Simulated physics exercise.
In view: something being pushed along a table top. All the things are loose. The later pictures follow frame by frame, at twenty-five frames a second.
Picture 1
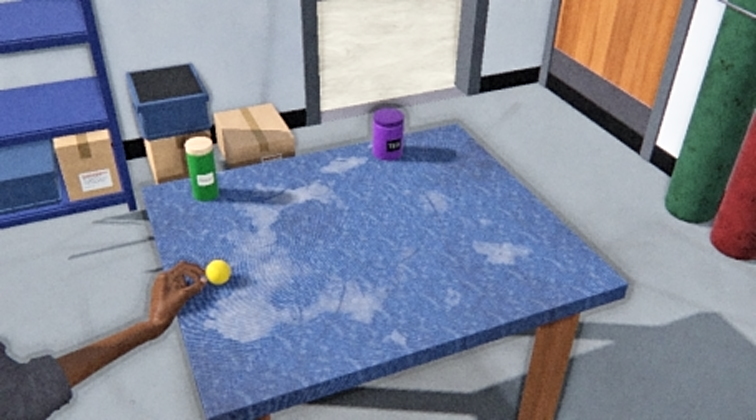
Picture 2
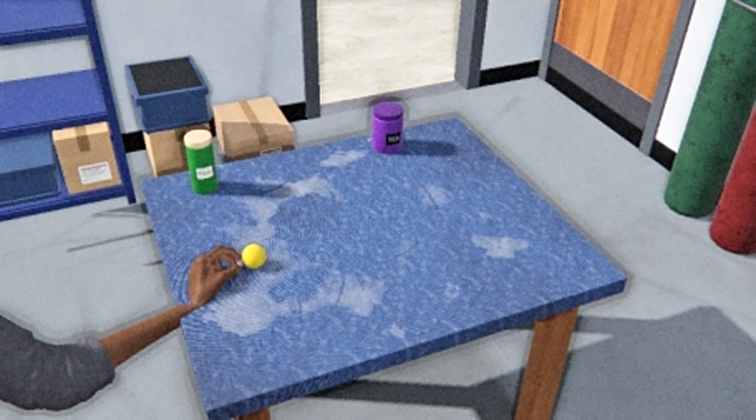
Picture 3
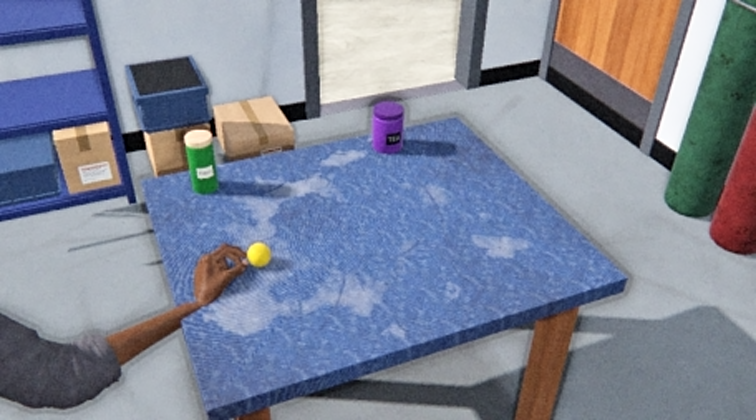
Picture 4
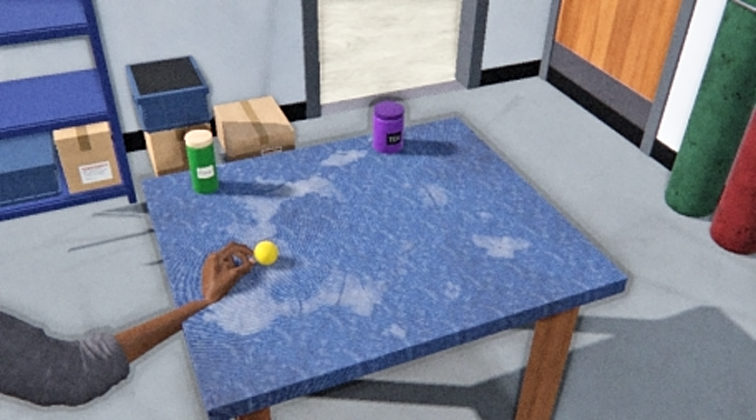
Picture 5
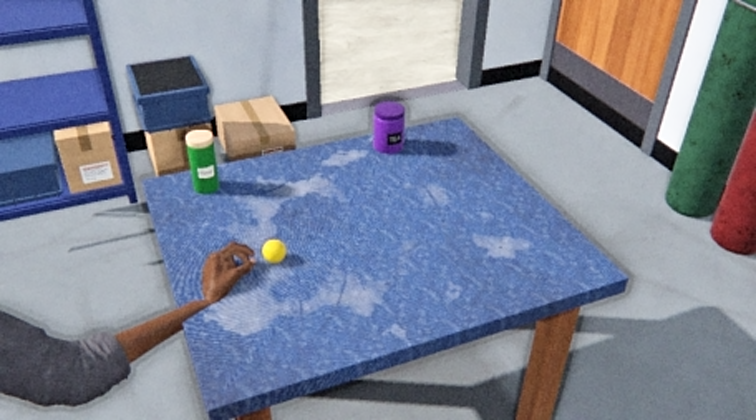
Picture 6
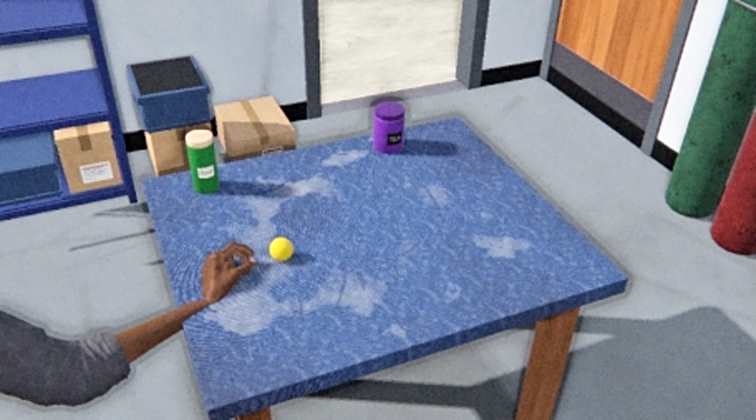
A hand pushes a yellow lemon rightward across a blue table, then the lemon rolls free.
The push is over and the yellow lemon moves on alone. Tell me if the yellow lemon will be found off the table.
The yellow lemon stays on the table.
Then, 0.20 s later than the last frame, yellow lemon moved well along near (314, 242).
Then, 0.40 s later than the last frame, yellow lemon moved well along near (340, 235).
Then, 0.80 s later than the last frame, yellow lemon moved well along near (373, 227).
When it is over, moved from the start, yellow lemon. End places, in pixels of the last picture, yellow lemon near (385, 224).
